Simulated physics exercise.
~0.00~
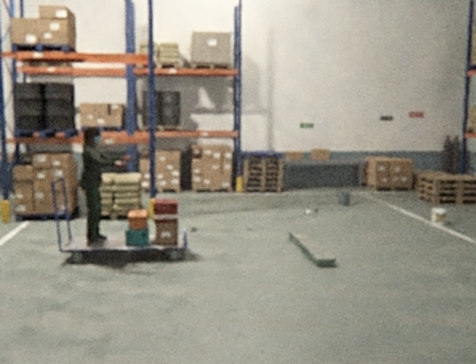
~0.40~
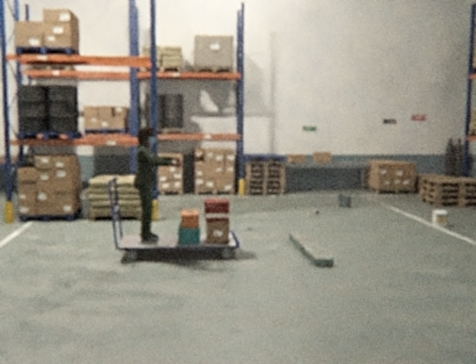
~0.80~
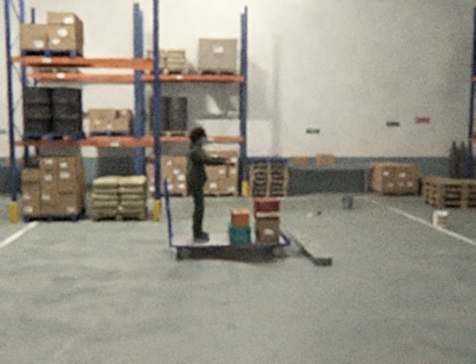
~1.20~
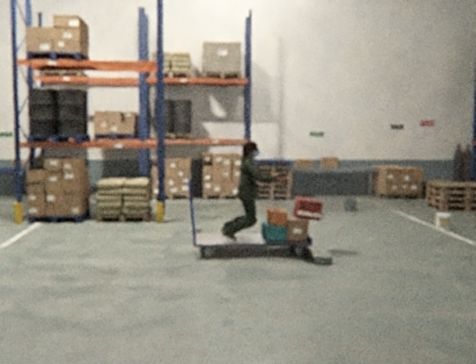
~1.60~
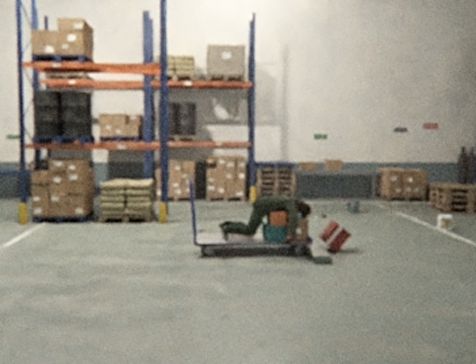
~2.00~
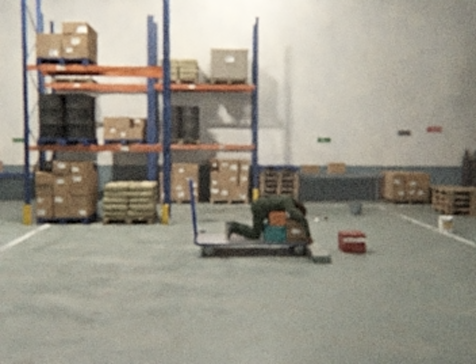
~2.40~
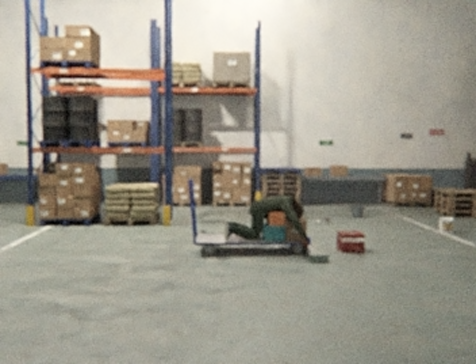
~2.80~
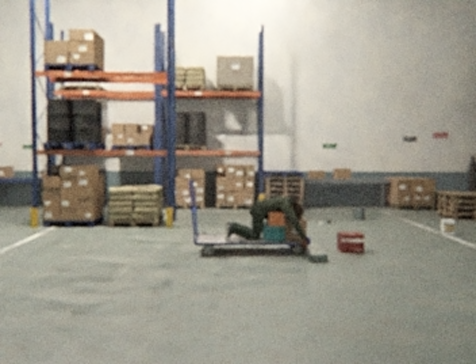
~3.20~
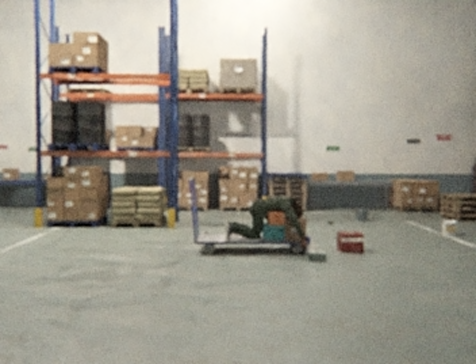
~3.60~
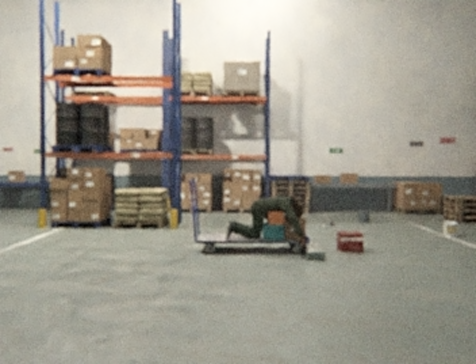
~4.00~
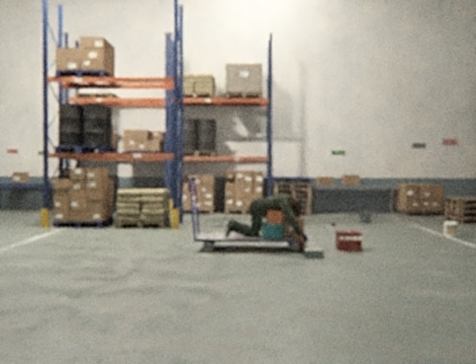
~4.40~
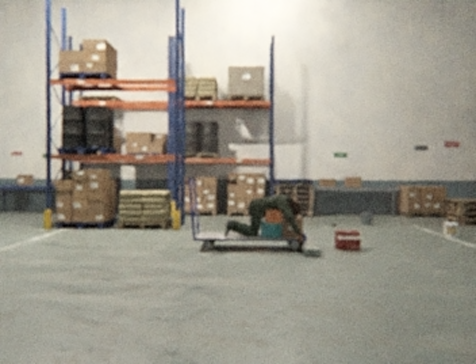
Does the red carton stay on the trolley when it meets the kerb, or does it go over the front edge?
The red carton goes over the front edge and ends up on the floor beyond the kerb.
A warehouse floor is seen from the side by a slowly drifting camera, with blue and orange racks of boxes at the back left. A worker in dark green stands on a flat trolley, behind a red carton on a brown tote and an orange toolbox on a teal one. The trolley rolls right and stops against a low grey kerb. The worker pitches forward and folds over the toolboxes, while the red carton tips off the front and tumbles down beyond the kerb. It settles on the floor, and the worker stays slumped on the trolley with the other pieces.
